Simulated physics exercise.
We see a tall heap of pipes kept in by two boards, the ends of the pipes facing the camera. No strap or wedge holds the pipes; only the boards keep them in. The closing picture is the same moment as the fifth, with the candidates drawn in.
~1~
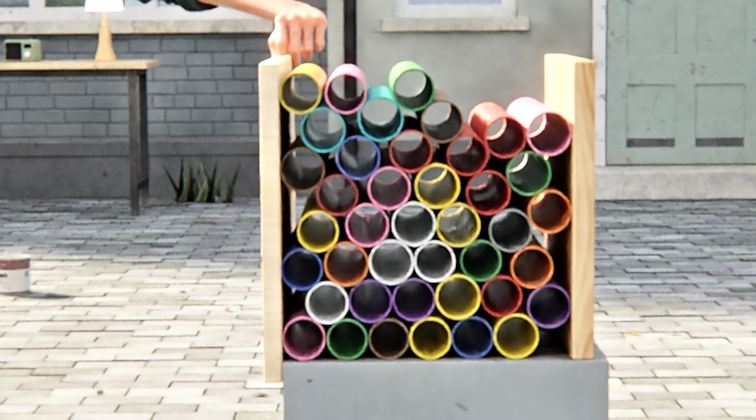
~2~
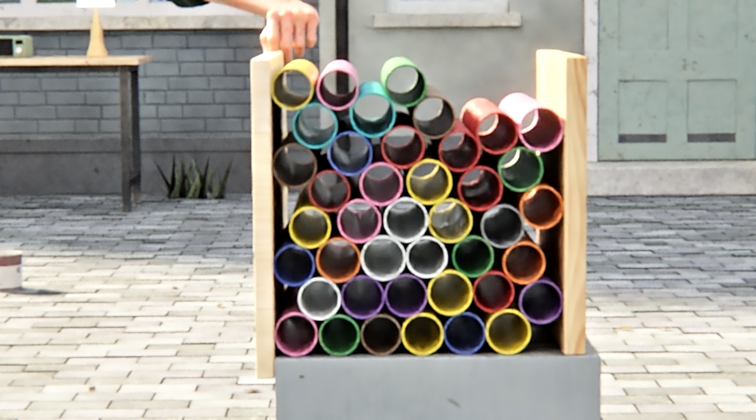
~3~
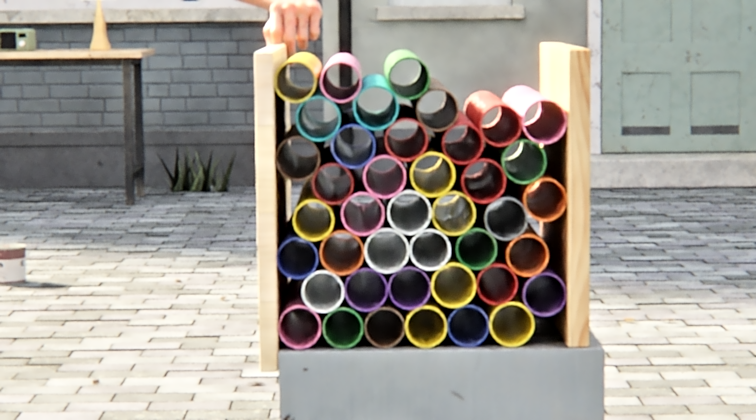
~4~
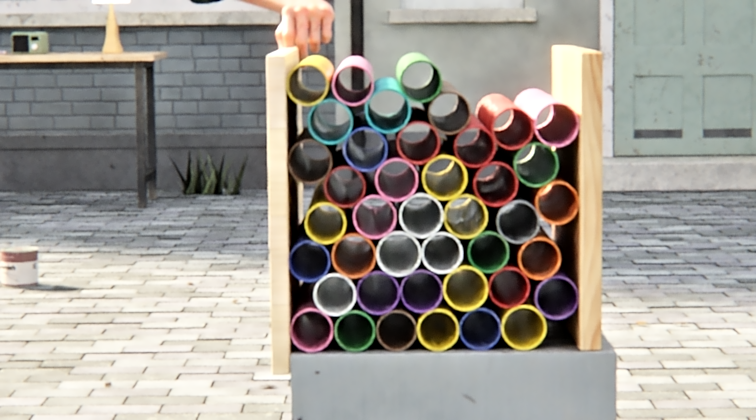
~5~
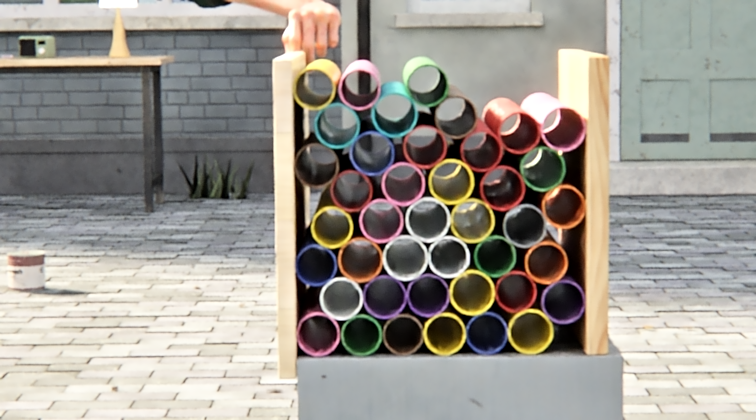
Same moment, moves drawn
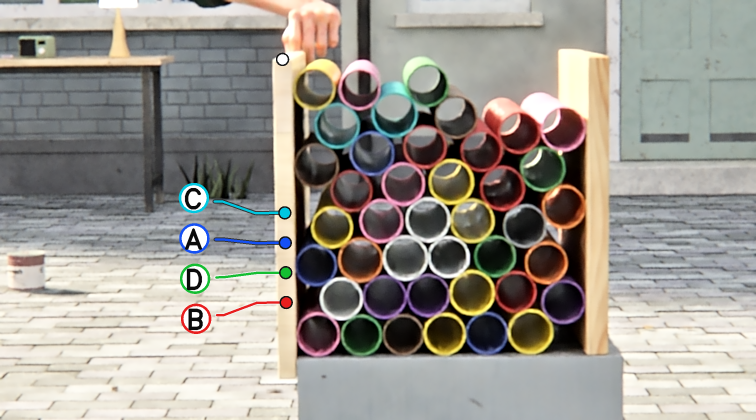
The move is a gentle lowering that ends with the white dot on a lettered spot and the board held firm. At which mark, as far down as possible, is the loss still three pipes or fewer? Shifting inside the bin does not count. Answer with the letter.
The answer is mark C.
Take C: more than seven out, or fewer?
At C, fewer than seven.
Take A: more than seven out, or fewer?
At A, fewer than seven.
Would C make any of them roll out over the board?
At C: Yes.
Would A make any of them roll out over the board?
Yes.
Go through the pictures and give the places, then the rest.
The first frame shows a turquoise pipe (381, 119); a green pipe (414, 90); side board (280, 205).
The second frame shows side board (272, 201); a pink pipe (296, 334).
The third frame shows a yellow pipe (512, 324); a blue pipe (298, 259).
The fourth frame shows a green pipe (489, 252); a white pipe (421, 216).
The fifth frame shows a pink pipe (403, 184); a red pipe (425, 147); a turquoise pipe (395, 114).
On the copy, A at (285, 243); B at (286, 302); C at (285, 213); D at (286, 272); the white dot at (283, 60).
On C. First, top of the board (293, 128).
Then, top of the board (294, 205).
Finally, top of the board (294, 212), one out over the board.
By contrast, A four out over the board; B more than three out over the board; D four out over the board.
